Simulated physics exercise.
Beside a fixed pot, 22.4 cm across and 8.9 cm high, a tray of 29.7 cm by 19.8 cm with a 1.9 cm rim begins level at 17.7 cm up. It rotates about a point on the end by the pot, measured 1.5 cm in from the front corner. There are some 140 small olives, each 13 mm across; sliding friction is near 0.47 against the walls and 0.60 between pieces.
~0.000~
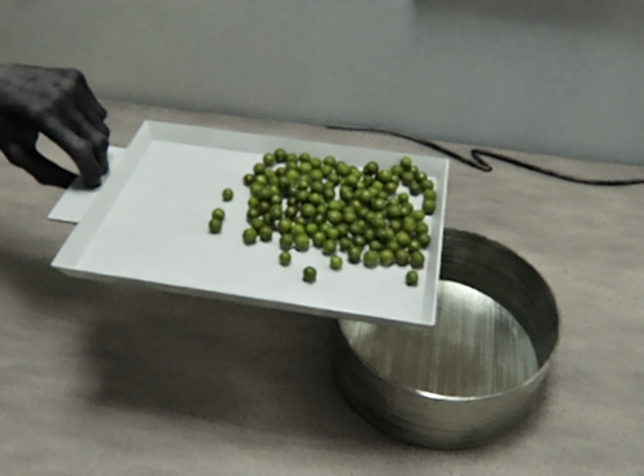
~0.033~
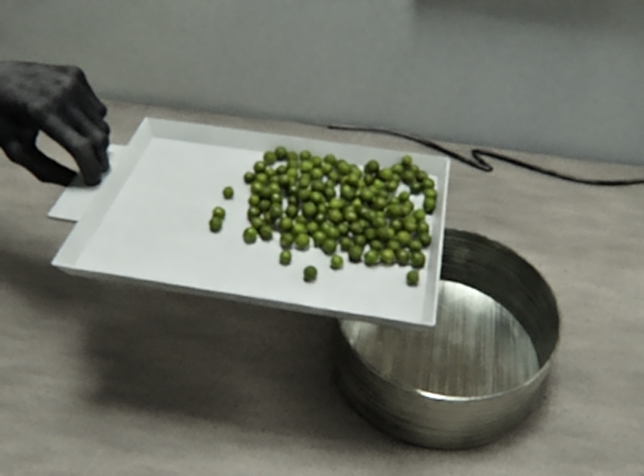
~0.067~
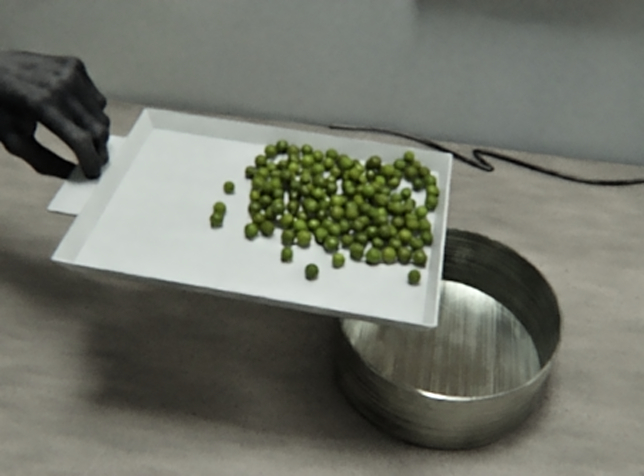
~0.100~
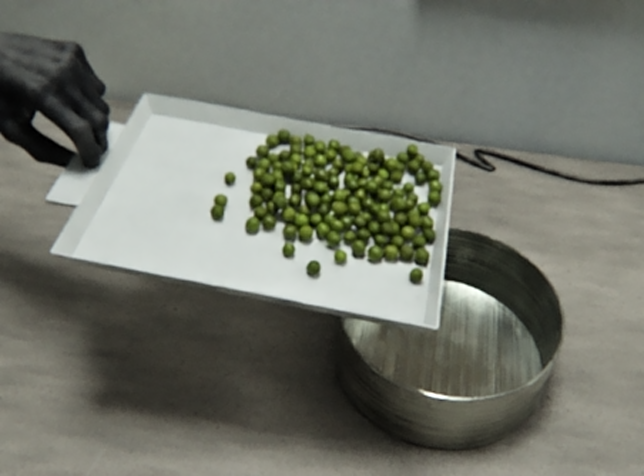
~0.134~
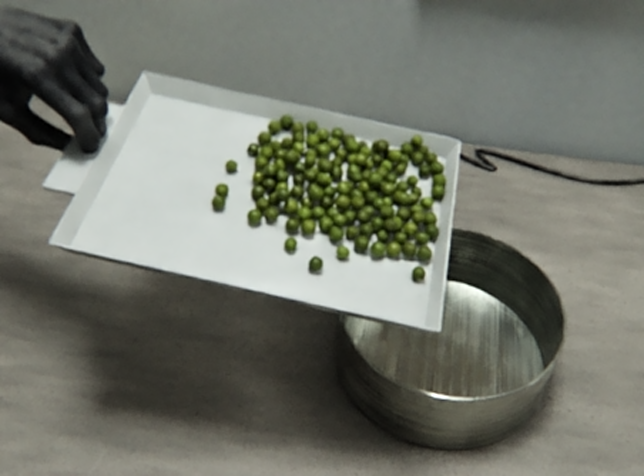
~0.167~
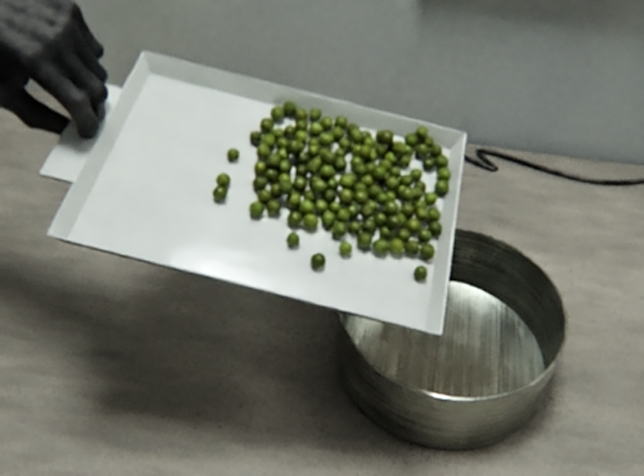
In this clip, a dark hand grips the tab of a white tray holding many small green olives above a round metal pot. The tray's left side rises gradually, slanting it down to the right, while the olives stay clustered together.
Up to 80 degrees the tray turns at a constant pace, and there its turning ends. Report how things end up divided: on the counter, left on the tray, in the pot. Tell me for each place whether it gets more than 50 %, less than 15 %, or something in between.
In the end counter: It will be a majority. Left on the tray: It will be a small minority. Pot: It will be a small minority.
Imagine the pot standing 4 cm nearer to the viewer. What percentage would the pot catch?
I'd say some 30 per cent would end up there.
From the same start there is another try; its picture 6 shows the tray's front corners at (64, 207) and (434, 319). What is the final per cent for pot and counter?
Pot 35; counter 65.
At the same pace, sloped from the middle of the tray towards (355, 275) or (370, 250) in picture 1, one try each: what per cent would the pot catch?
That would be close to 20 per cent, then close to 70 per cent.
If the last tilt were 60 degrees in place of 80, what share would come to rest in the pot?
Share in the pot: Around 0 %.
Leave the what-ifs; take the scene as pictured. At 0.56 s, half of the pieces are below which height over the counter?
Roughly 22 centimetres.
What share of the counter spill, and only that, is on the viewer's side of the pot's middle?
100 %.
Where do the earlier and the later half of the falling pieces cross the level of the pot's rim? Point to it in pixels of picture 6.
Early half: About (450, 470); late half: (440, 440).
After 0.40 s, tilt 48 degrees; the tray holds 100 %, the pot 0 %.
Then, at 0.56 s, tilt 71 degrees; the tray holds 90 %, the pot 0 %.
After 0.84 s, tilt 80 degrees; the tray holds 5 %, the pot 0 %.
In the end, at 1.7 s, counter 100 %, tray 0 %, pot 0 %.
